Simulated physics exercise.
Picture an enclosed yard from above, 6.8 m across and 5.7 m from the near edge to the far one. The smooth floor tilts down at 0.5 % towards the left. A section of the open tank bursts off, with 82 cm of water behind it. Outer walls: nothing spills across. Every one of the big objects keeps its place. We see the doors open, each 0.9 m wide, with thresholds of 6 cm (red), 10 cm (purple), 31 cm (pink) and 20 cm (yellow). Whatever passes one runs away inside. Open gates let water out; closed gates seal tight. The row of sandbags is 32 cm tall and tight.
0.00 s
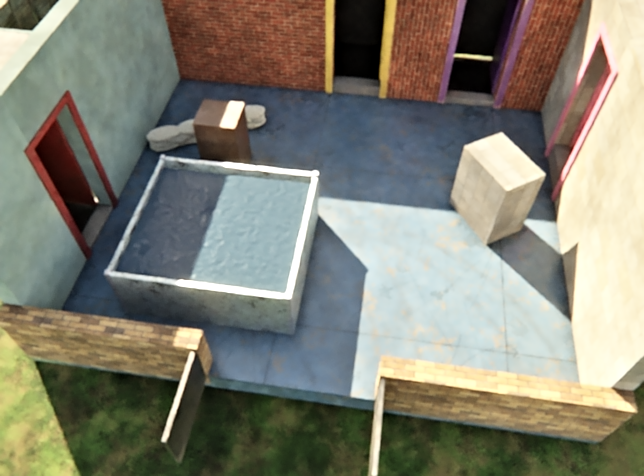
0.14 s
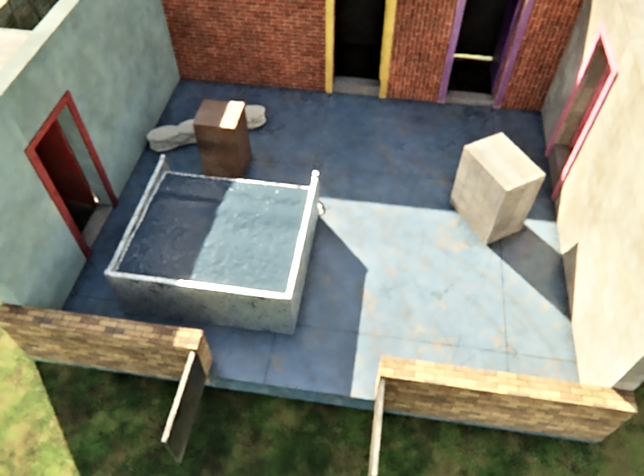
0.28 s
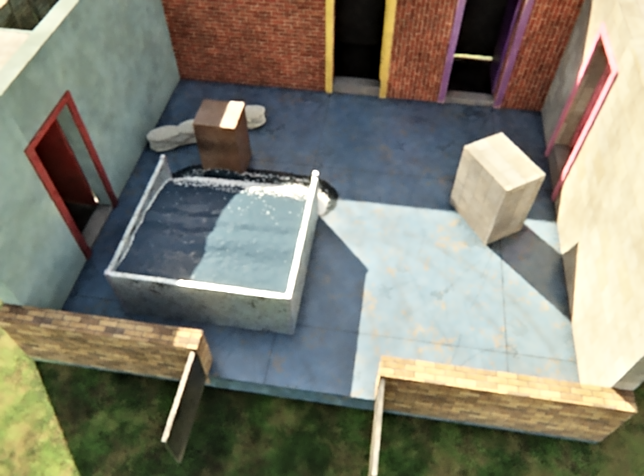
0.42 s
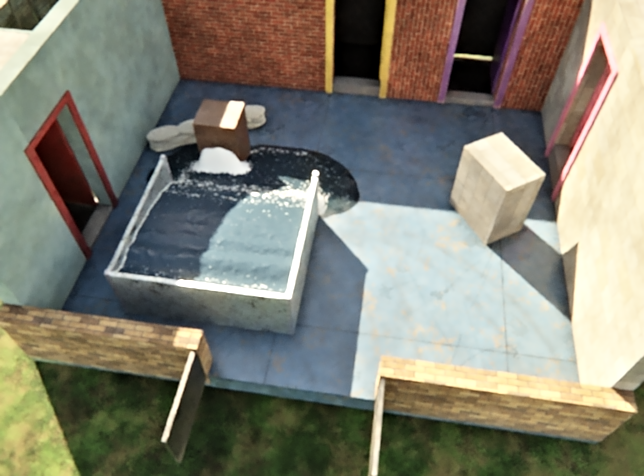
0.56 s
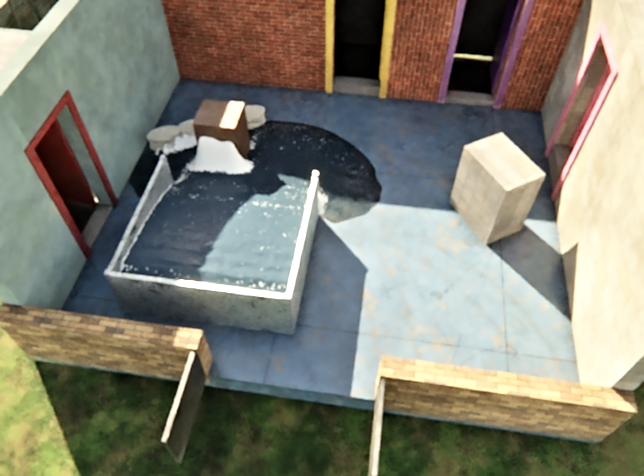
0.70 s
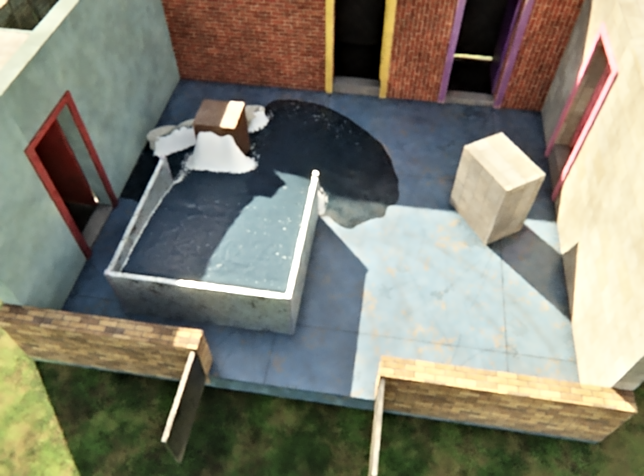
The open tank of water in the walled yard lost its far side, and water poured out, surged around the brown box behind it and spread in a widening dark pool across the blue floor.
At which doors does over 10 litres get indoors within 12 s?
In the end my guess is the red door lets through more than the limit; my guess is the purple door lets through more than the limit; my guess is the pink door lets through less than the limit; my guess is the yellow door lets through more than the limit.
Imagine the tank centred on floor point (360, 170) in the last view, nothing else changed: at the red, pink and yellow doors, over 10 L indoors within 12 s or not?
Checking each door against the limit: Red tops it, pink does not exceed it, yellow tops it.
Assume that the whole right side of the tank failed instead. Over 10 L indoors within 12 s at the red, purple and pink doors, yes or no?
Red falls short; purple exceeds; pink falls short.
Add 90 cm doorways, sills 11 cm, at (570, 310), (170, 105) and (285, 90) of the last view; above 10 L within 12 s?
Taking them in order, the first gets too little, the second enough and the third enough.
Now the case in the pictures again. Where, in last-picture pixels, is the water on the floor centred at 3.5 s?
The water's centre sits at about (298, 171).
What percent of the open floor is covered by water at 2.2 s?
Wet share: About 50 %.
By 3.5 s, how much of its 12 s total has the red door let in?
It comes to about 5 per cent.
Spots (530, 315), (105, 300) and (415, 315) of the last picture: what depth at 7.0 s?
Approximately 4, 12 and 4 centimetres, going through them in turn.
After 1.4 s water covers 35 % of the floor and is deepest (52 cm) near (228, 182); red door not reached, purple door not reached, pink door not reached, yellow door 38 cm at the sill, 10 L in.
After 2.2 s water covers 50 % of the floor and is deepest (40 cm) near (317, 93); red door 7 cm at the sill, 0 L in, purple door 17 cm at the sill, 0 L in, pink door not reached, yellow door 38 cm at the sill, 84 L in.
After 3.5 s water covers 65 % of the floor and is deepest (34 cm) near (532, 118); red door 7 cm at the sill, 2 L in, purple door 13 cm at the sill, 18 L in, pink door 23 cm at the sill, 0 L in, yellow door 25 cm at the sill, 149 L in.
After 7.0 s water covers 95 % of the floor and is deepest (20 cm) near (307, 286); red door 9 cm at the sill, 12 L in, purple door 16 cm at the sill, 62 L in, pink door 15 cm at the sill, 0 L in, yellow door 9 cm at the sill, 156 L in.
After 12.0 s water covers 95 % of the floor and is deepest (13 cm) near (449, 351); red door 7 cm at the sill, 52 L in, purple door 8 cm at the sill, 88 L in, pink door 8 cm at the sill, 0 L in, yellow door 11 cm at the sill, 156 L in.
